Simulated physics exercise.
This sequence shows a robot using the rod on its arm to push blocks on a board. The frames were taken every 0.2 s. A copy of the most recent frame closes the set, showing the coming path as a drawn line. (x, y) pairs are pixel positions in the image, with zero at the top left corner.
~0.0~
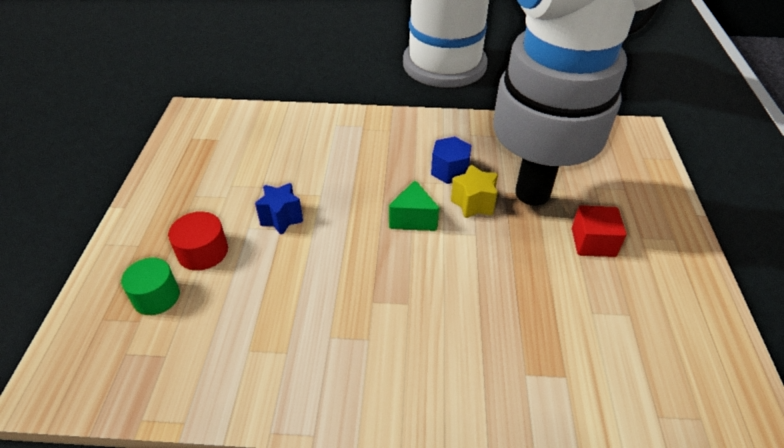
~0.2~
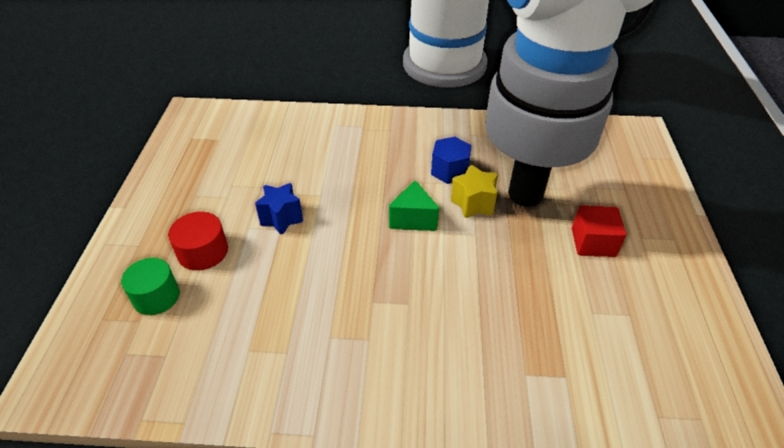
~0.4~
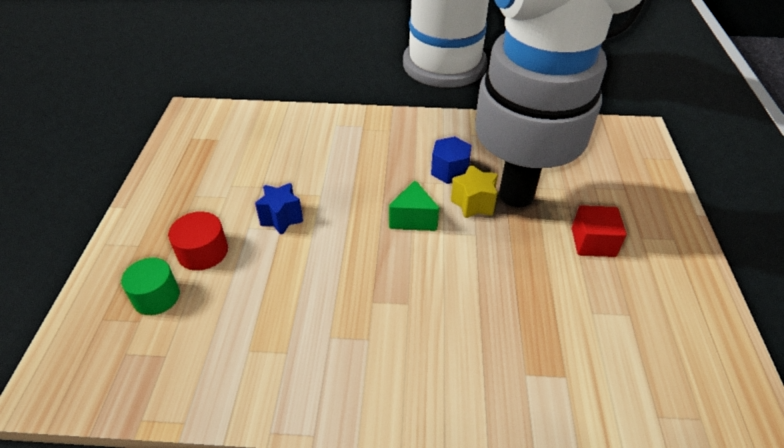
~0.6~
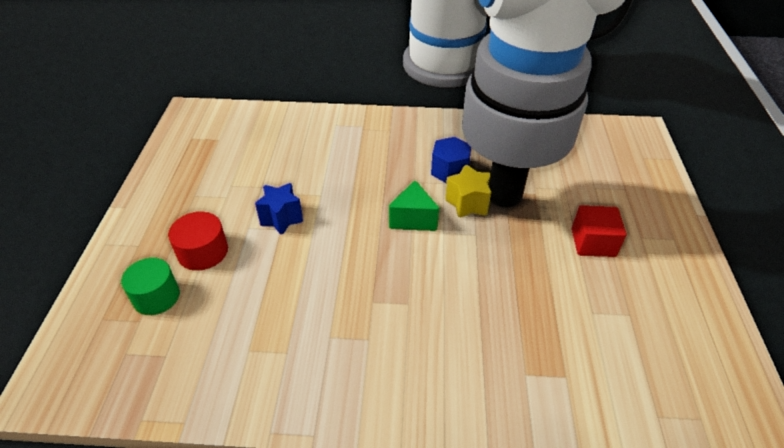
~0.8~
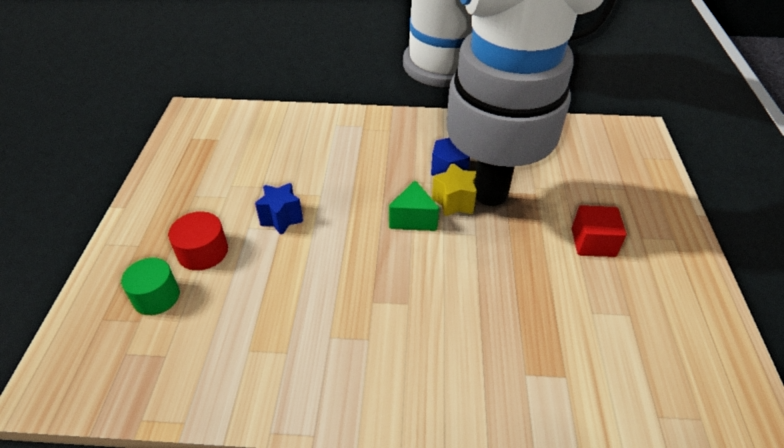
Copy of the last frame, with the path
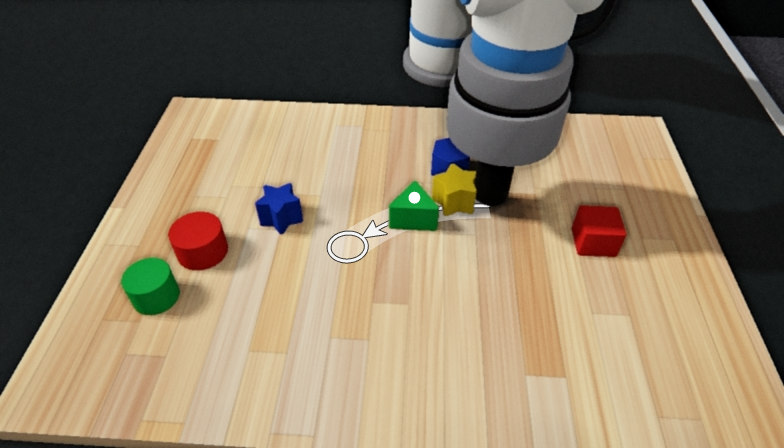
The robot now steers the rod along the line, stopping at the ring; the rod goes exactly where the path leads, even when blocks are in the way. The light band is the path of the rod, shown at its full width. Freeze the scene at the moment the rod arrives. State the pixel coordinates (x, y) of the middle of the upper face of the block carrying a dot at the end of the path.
It sits at (312, 236).
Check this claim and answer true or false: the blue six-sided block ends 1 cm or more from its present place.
Answer: False.
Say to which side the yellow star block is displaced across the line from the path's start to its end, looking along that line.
Over to the right.
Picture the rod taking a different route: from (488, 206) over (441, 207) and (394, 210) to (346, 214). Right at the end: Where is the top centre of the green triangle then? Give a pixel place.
Its top middle will sit at (367, 214).
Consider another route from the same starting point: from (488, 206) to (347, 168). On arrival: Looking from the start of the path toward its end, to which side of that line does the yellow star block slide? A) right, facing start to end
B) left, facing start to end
I'll go with B - left, facing start to end.
Path on the board, from (488, 206) via (438, 209) and (391, 222), ending at (348, 247); the dot is on the green triangle.
On the path given first. One third of the way, rod (438, 198); green triangle (398, 200), turned 30° anticlockwise; yellow star block (409, 174), turned 20° clockwise.
Two thirds of the way, rod (390, 212); green triangle (361, 214), turned 15° anticlockwise; yellow star block (390, 172), turned 65° clockwise.
At the end, rod (347, 237); green triangle (312, 236); blue six-sided block in place; yellow star block (390, 172), turned 65° clockwise.
